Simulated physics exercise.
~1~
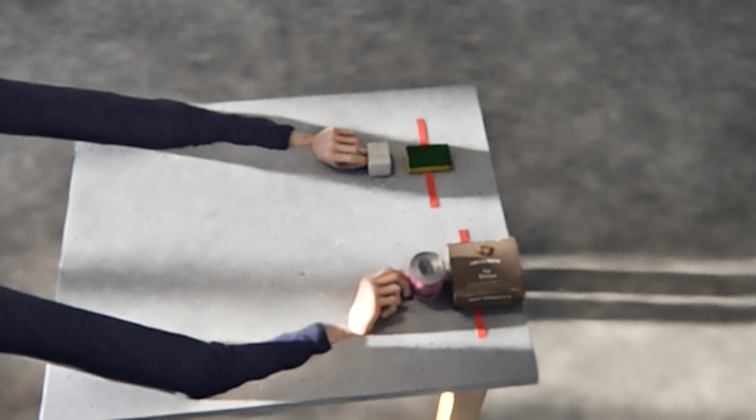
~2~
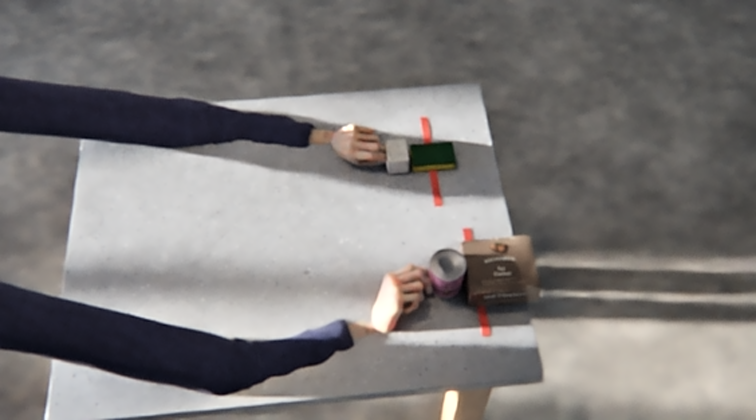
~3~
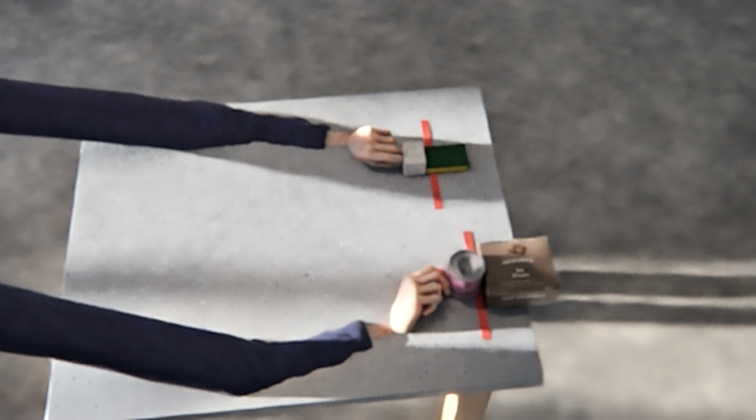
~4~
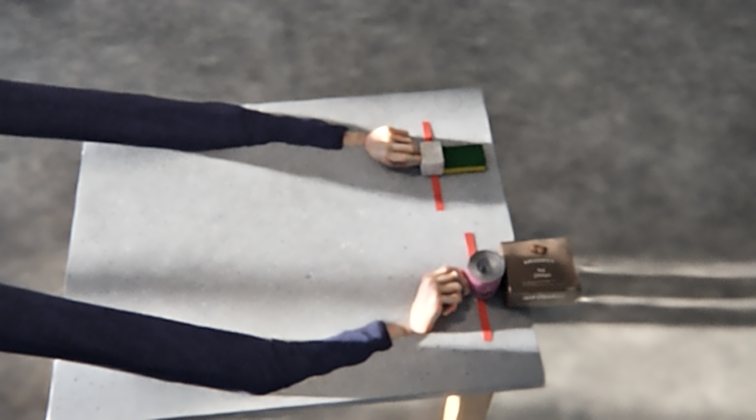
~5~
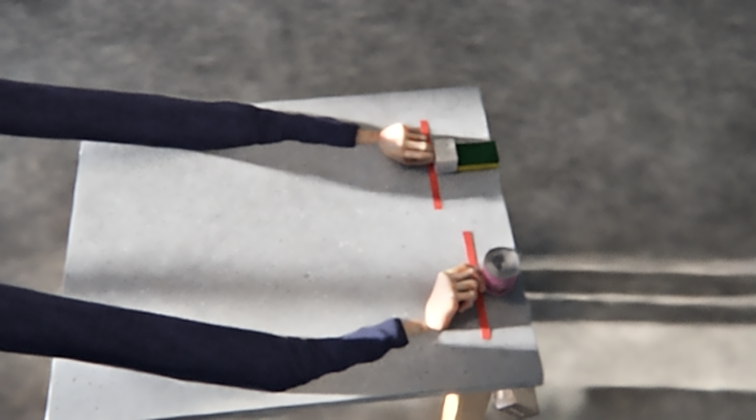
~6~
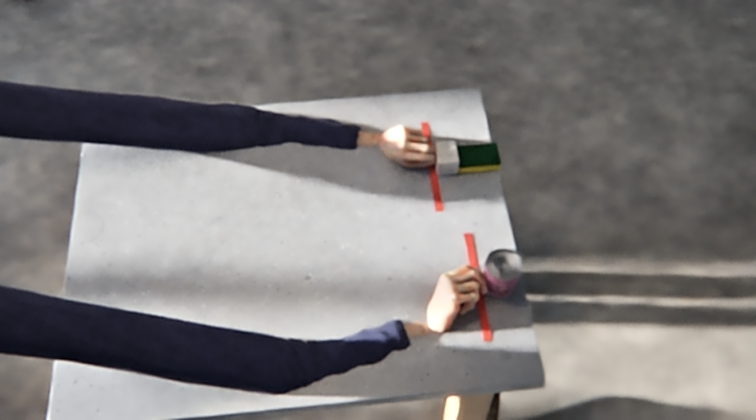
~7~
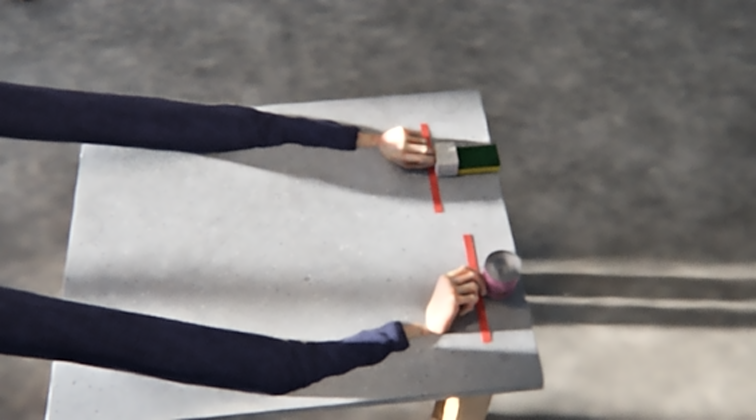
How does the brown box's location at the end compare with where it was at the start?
At the start the brown box sits on the table near its right edge, just ahead of the pink pot. By the end it is off the table and down below, near the table leg at the bottom of the view.
In the video, two hands push a white block and a pink pot rightward across a table, moving a green-topped yellow sponge and a brown box toward the edge. The box tips off and falls to the floor, while the sponge stays on the tabletop.
